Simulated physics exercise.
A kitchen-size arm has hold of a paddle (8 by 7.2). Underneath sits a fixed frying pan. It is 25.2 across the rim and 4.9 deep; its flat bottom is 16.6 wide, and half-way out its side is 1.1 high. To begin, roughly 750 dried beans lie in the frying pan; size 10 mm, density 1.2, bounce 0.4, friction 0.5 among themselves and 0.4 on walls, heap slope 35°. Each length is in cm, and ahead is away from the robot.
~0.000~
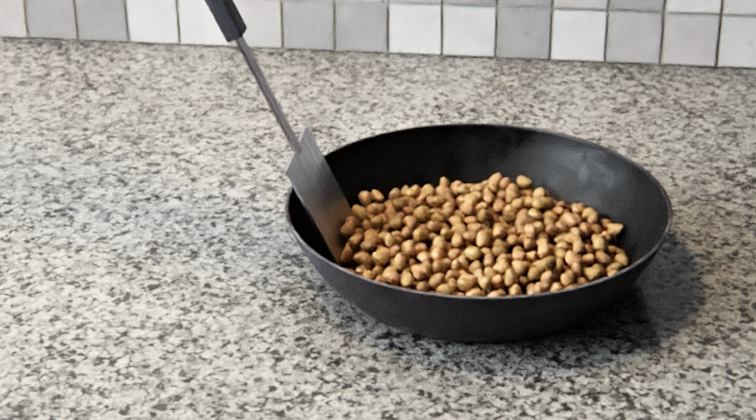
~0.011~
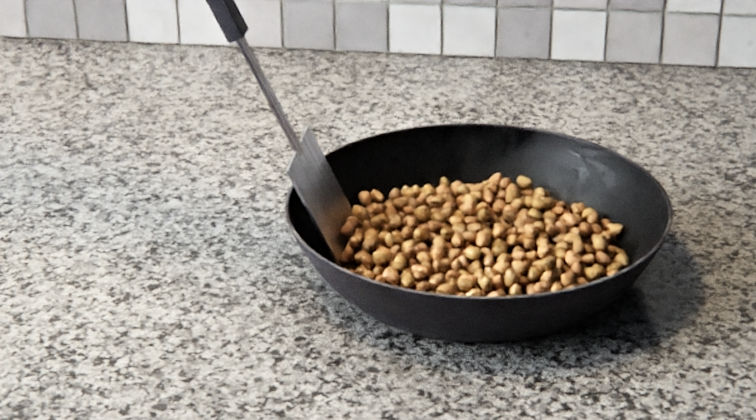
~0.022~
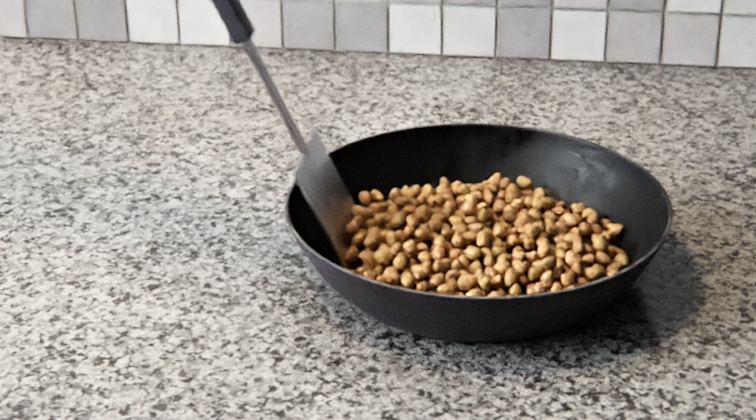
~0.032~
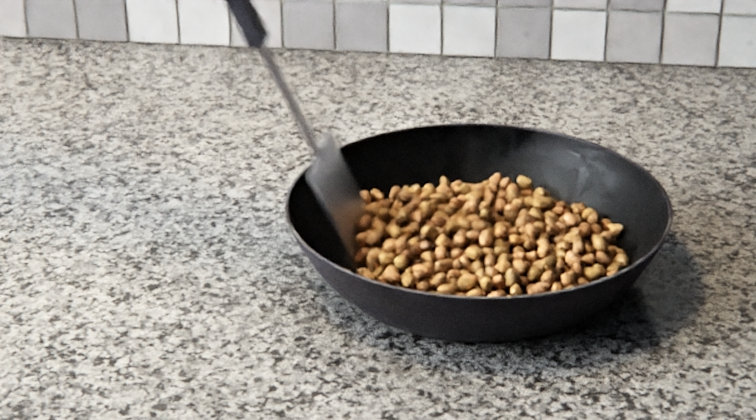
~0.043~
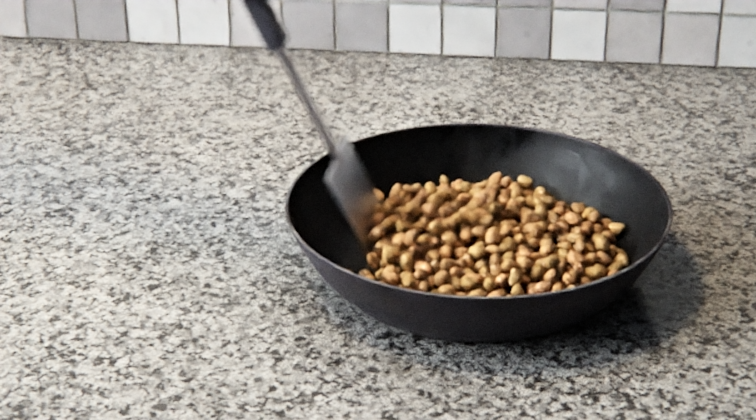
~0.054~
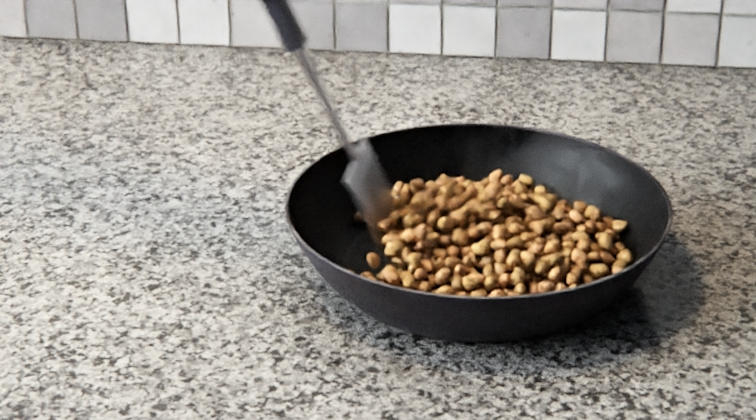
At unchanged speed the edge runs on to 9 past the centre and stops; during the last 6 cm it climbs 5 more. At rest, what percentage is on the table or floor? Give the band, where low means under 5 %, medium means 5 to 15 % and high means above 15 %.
Band: High.
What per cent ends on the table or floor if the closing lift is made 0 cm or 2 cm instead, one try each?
Near 30 and 30 percent respectively.
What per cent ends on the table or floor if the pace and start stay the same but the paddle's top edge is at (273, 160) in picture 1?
Spill: Approx. 20 per cent.
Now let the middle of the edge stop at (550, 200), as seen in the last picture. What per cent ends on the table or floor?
Something close to 10 in a hundred.
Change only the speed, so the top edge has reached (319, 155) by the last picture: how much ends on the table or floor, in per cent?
I'd say around 10 per cent.
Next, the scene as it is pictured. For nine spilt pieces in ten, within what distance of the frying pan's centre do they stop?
That distance is around 60 cm.
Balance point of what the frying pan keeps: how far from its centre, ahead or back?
It rests close to 3.0 centimetres ahead of centre.
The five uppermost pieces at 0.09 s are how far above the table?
6 cm or so.
After 0.09 s, sloping 65°, highest piece 7 above the table; 750 in the frying pan.
After 0.13 s, sloping 65°, highest piece 7 above the table; 750 in the frying pan.
After 0.35 s, sloping 65°, highest piece 17 above the table; 570 in the frying pan, 57 on the table or floor, 123 on the blade or in flight.
After 1.40 s, sloping 65°, highest piece 5 above the table; 569 in the frying pan, 181 on the table or floor.
At rest, 569 in the frying pan, 181 on the table or floor. That is 24 % on the table or floor.
